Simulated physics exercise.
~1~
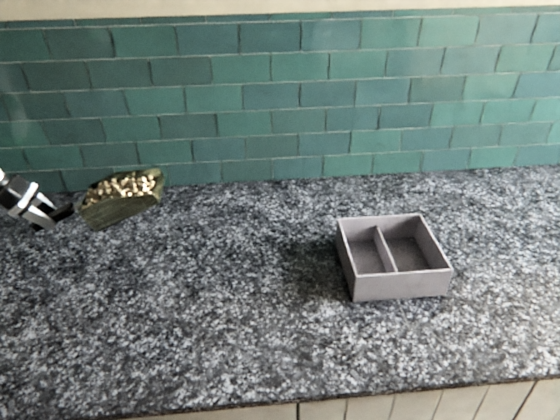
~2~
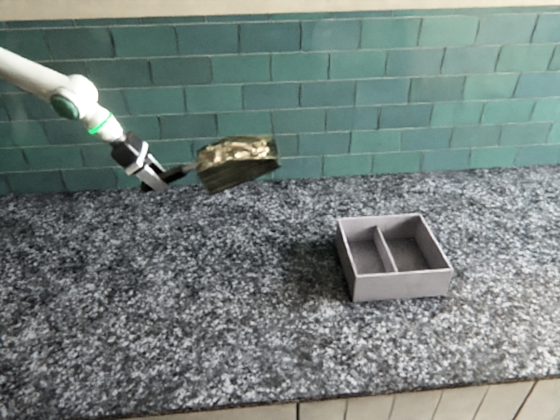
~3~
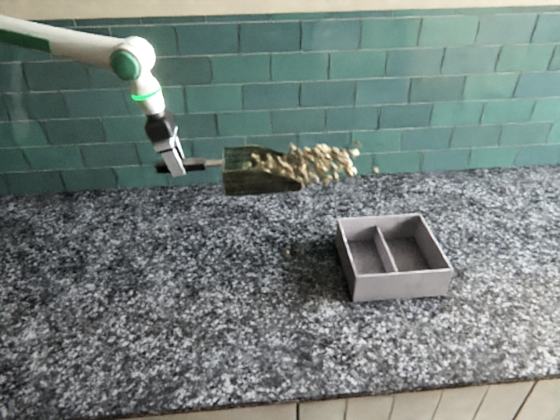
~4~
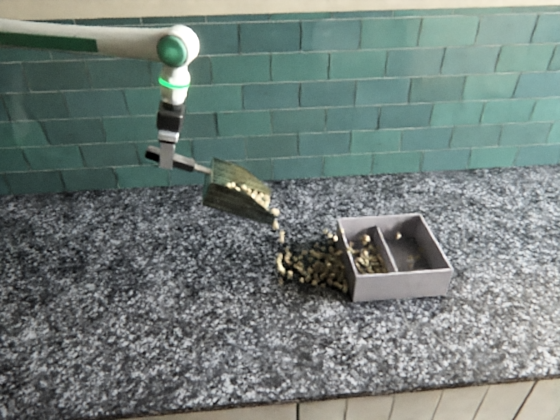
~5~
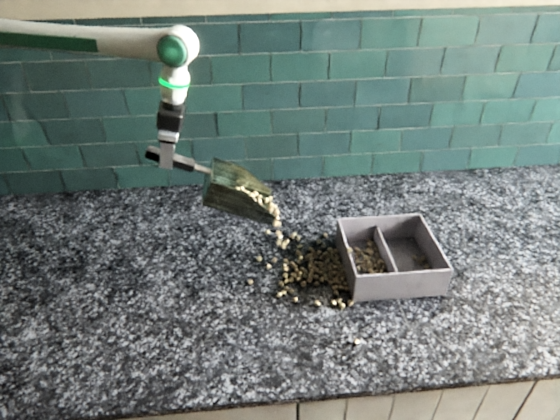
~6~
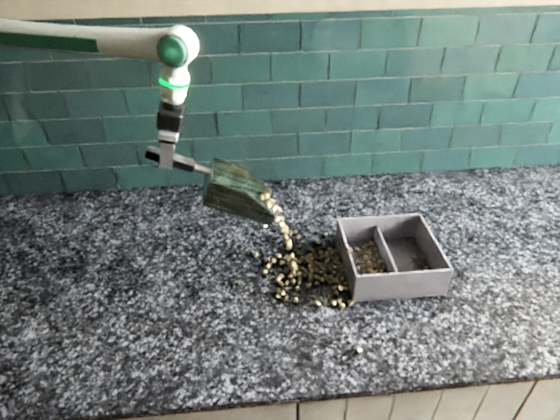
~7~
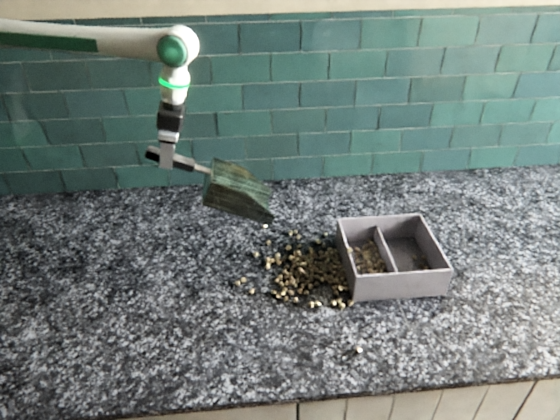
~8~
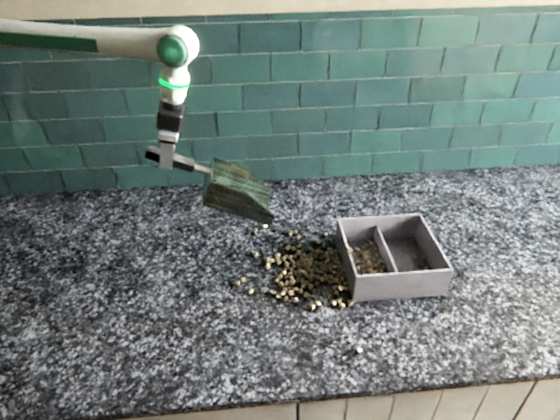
Robot arm swinging a scoop of pebbles right and tipping it, spilling most onto the speckled counter beside a divided grey bin.
